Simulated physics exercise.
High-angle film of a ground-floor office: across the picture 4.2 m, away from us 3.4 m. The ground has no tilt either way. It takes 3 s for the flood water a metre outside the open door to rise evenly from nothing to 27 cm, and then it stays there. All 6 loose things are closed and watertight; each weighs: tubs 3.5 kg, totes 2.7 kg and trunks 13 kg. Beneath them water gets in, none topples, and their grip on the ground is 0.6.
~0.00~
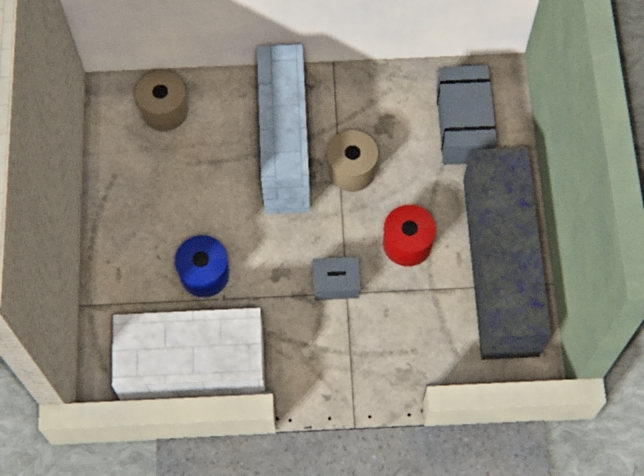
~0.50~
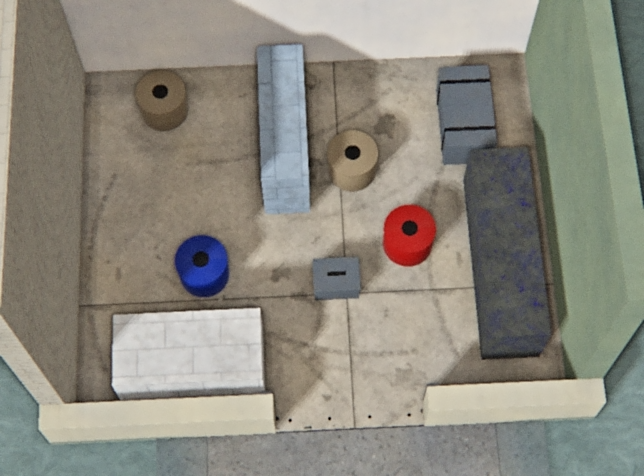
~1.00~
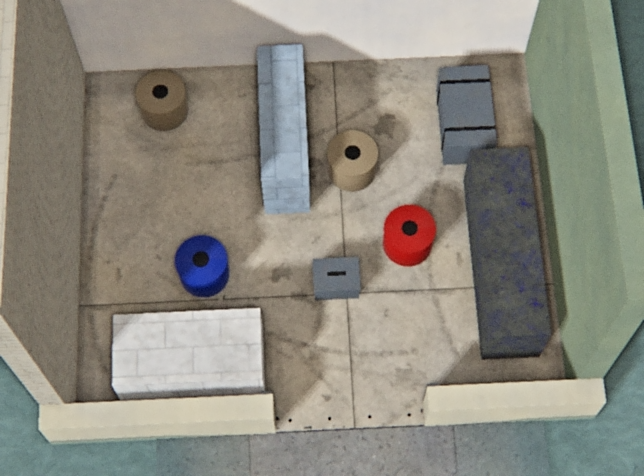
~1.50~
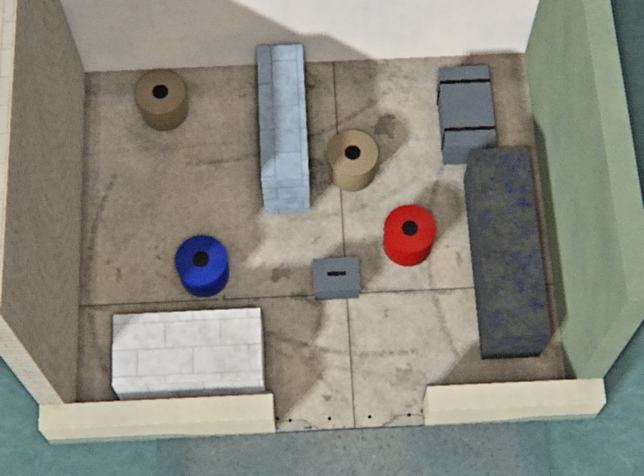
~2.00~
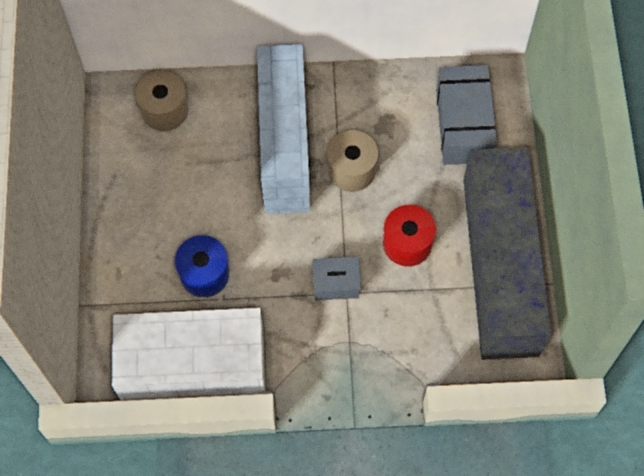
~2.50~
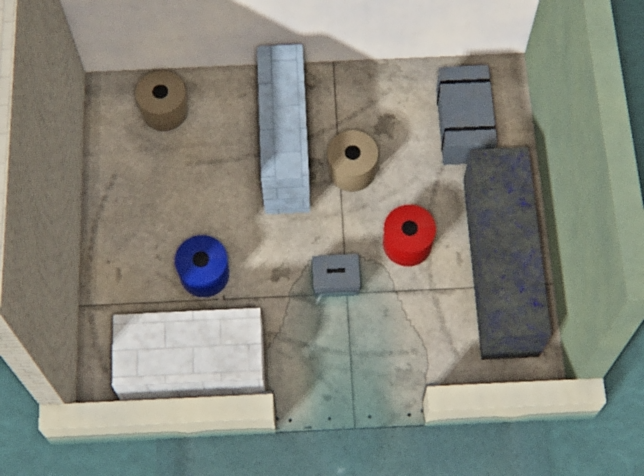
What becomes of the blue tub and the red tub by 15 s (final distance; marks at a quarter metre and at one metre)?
The blue tub creeps a modest distance and the red tub covers a long distance.
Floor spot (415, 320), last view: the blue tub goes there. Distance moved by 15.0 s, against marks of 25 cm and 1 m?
Short answer, it is taken a long way.
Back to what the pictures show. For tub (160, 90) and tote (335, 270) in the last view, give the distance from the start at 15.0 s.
In turn: 140 cm, 150 cm.
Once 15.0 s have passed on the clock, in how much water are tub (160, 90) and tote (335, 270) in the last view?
First roughly 17 cm, second roughly 27 cm.
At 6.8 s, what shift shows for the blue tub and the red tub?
About 30 cm and 150 cm, respectively.
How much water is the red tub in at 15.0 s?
Roughly 29 cm at that moment.
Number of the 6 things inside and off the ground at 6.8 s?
Answer: 5.
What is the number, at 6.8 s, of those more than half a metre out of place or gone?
By my tally, 3.
After 3.5 s the blue tub is near (201, 260), 0.0 m from its start, aground; the red tub is near (443, 180), 0.5 m from its start, aground; 1 afloat.
After 6.8 s the blue tub is near (169, 258), 0.3 m from its start, aground; the red tub is near (377, 57), 1.6 m from its start, afloat; 5 afloat.
After 11.0 s the blue tub is near (155, 253), 0.4 m from its start, afloat; the red tub is near (371, 75), 1.4 m from its start, afloat; 6 afloat.
After 15.0 s the blue tub is near (137, 272), 0.5 m from its start, afloat; the red tub is near (392, 68), 1.4 m from its start, afloat; 6 afloat.
